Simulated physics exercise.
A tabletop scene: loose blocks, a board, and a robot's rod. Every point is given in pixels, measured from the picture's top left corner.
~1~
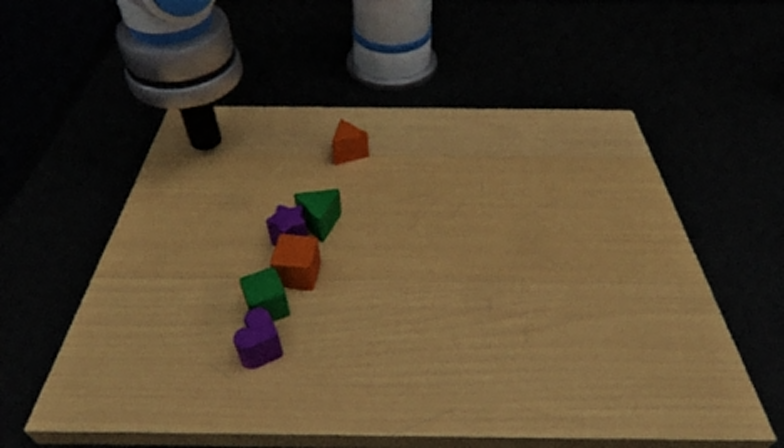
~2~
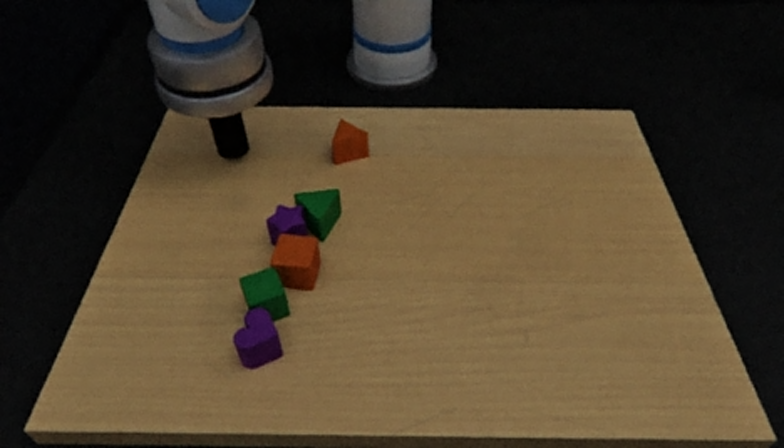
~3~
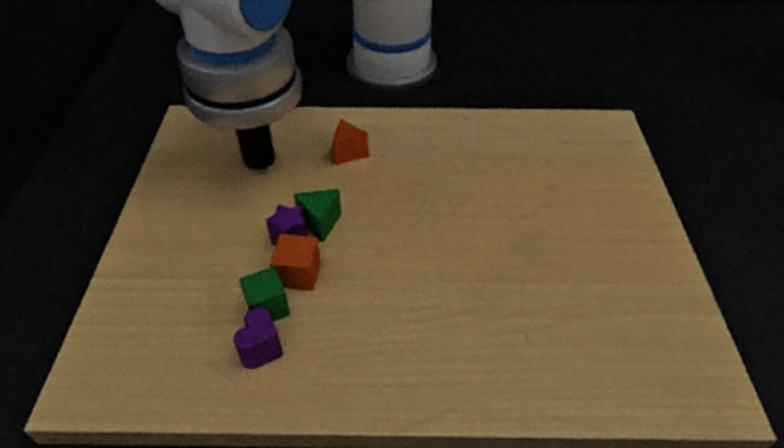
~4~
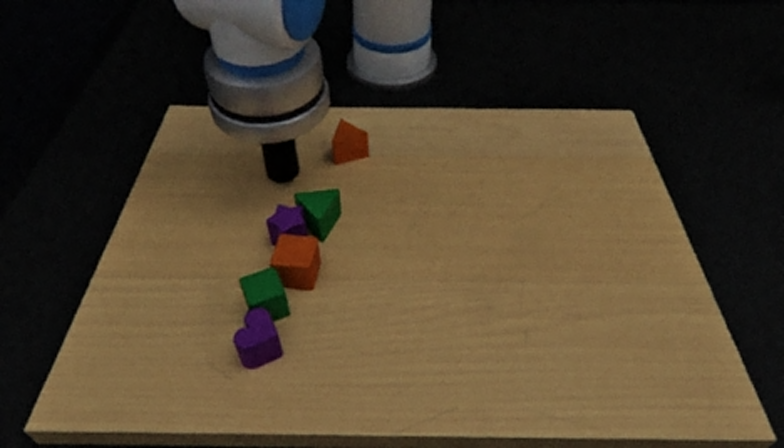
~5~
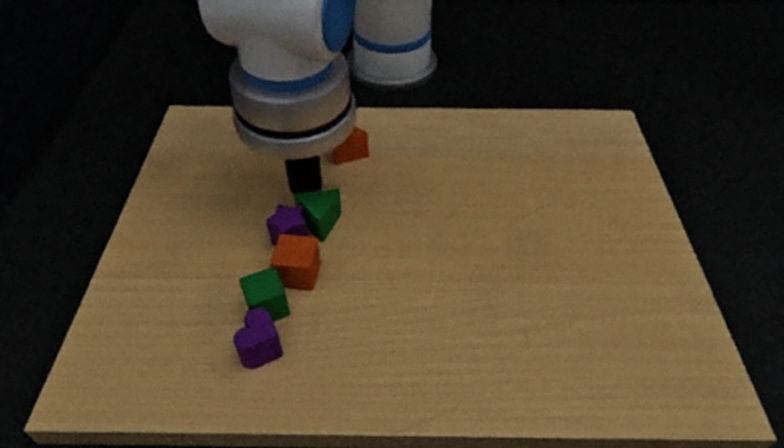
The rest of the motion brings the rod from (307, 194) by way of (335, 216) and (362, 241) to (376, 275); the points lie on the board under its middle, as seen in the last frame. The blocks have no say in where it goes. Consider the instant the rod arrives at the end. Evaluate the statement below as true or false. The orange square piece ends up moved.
Answer: True.
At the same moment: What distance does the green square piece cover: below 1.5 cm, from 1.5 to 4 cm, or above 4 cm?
It moves less than 1.5 cm.
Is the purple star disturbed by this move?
It keeps its position.
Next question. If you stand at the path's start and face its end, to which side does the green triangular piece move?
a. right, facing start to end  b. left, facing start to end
Answer: A.
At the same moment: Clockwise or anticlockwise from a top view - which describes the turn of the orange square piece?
It turns clockwise.
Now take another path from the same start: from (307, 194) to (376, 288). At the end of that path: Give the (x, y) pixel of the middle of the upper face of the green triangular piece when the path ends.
In the picture, that point is around (338, 274).
The first path, step by step. One third of the way, rod at (334, 208); green triangular piece at (326, 216), turned 25° clockwise.
Two thirds of the way, rod at (363, 233); orange square piece at (292, 257), turned 30° clockwise; green triangular piece at (341, 238), turned 55° clockwise.
At the end, rod at (376, 266); green square piece at (254, 286); purple star unmoved; orange square piece at (288, 262), turned 55° clockwise; green triangular piece at (342, 262), turned 80° clockwise.
